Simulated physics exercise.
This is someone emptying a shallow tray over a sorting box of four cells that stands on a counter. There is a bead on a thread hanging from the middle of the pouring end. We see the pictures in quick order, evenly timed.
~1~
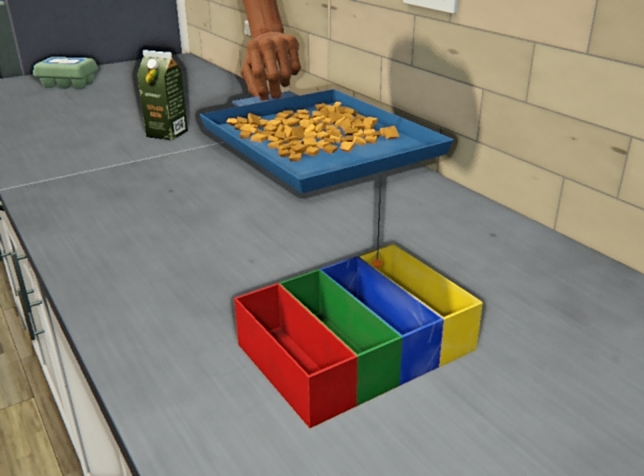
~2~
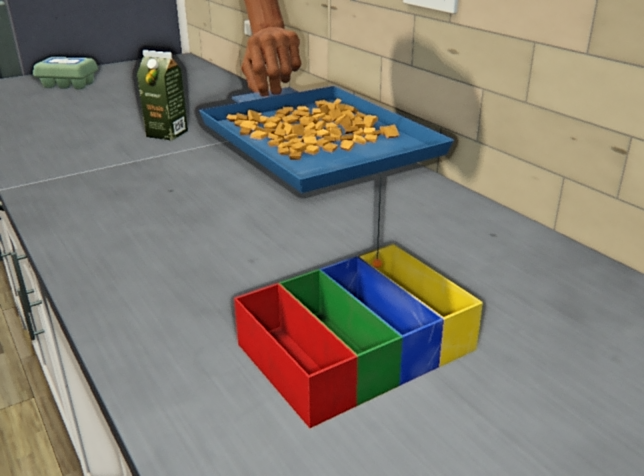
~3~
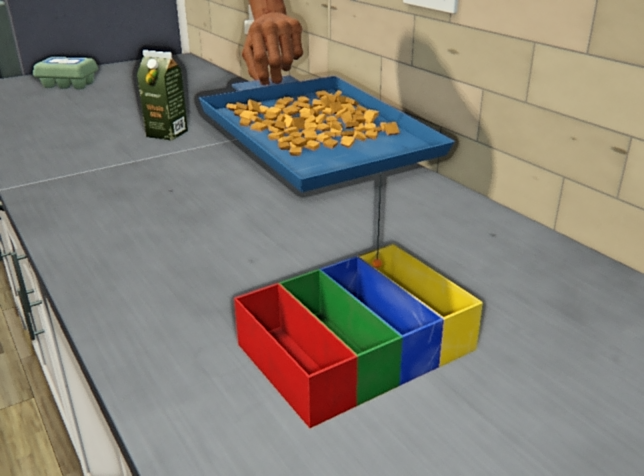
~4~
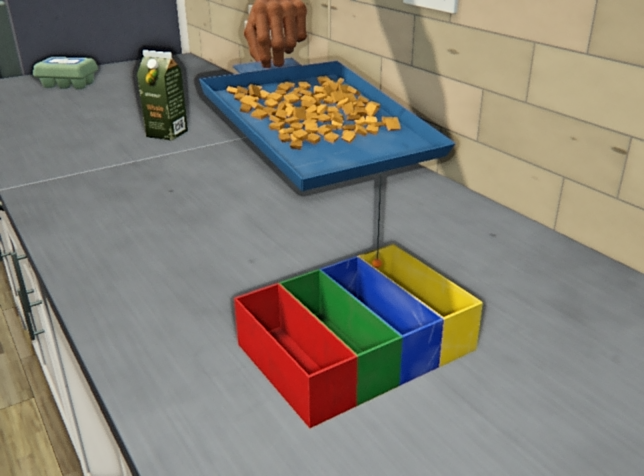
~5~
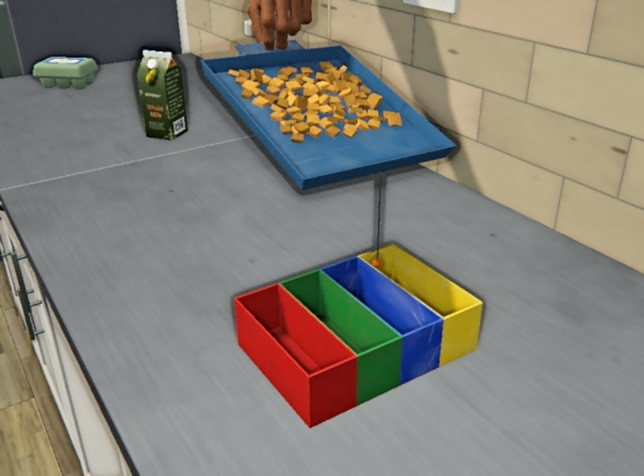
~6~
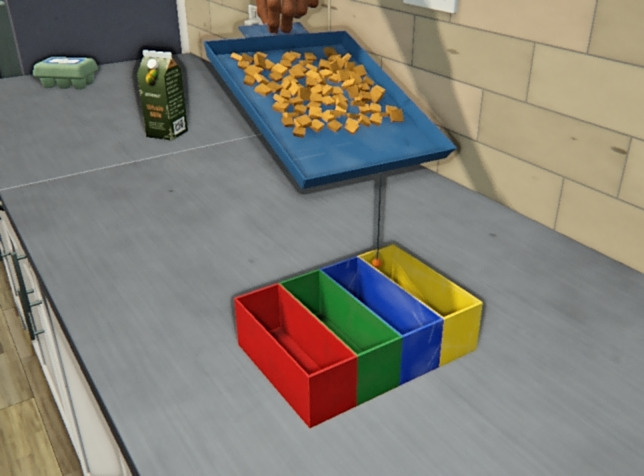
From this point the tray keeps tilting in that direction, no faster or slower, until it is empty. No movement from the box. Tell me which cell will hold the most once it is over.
The yellow cell will hold the most.
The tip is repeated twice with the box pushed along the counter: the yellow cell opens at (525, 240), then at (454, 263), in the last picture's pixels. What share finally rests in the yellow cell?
You'd get near 0 per cent and afterwards near 30 per cent.
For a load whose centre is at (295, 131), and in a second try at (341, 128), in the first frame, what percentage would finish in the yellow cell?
Respectively 40 and 40 in a hundred.
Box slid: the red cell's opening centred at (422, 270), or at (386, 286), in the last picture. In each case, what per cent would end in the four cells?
About 60% and about 90%.
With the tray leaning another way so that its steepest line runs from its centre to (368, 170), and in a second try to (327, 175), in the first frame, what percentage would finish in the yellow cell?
In order, some 20 % and some 0 %.
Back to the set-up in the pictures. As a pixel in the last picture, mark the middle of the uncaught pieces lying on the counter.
Somewhere near (476, 313), I think.
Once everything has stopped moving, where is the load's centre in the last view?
I'd put the middle somewhere around (429, 325).
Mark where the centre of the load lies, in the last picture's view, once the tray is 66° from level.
Look about (403, 152) in the last picture.
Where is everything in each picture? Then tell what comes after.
In the first picture, corners of the pouring end at (302, 177) and (448, 139), level; middle of the load at (318, 129), cereal squares; bead on its thread at (377, 263); red cell at (333, 387); green cell at (379, 366); blue cell at (421, 347); yellow cell at (461, 330).
In the second picture, corners of the pouring end at (302, 177) and (448, 139), level; middle of the load at (318, 127).
In the third picture, corners of the pouring end at (303, 176) and (449, 140), tipped barely, lowest at the right corner; middle of the load at (318, 120).
In the fourth picture, corners of the pouring end at (304, 176) and (450, 142), tipped a little, lowest at the right corner; middle of the load at (319, 110).
In the fifth picture, corners of the pouring end at (305, 175) and (450, 144), tipped clearly, lowest at the right corner; middle of the load at (321, 99).
In the sixth picture, corners of the pouring end at (307, 175) and (451, 146), tipped clearly, lowest at the right corner; middle of the load at (324, 89); red cell at (333, 387); green cell at (379, 366); blue cell at (421, 347); yellow cell at (461, 330).
Soon, tray tipped steeply; nearly all on the tray; a small part falling or outside the box.
A while on, tray tipped past a quarter turn; about a quarter on the tray; about a quarter in the yellow cell; a small part in the blue cell; about a third falling or outside the box.
Towards the end, tray tipped past a quarter turn; about a third in the yellow cell; about a quarter in the blue cell; a stray few in the green cell; about a third falling or outside the box.
Finally, tray tipped past a quarter turn; about a third in the yellow cell; about a quarter in the blue cell; a stray few in the green cell; none in the red cell; about a third outside the box.
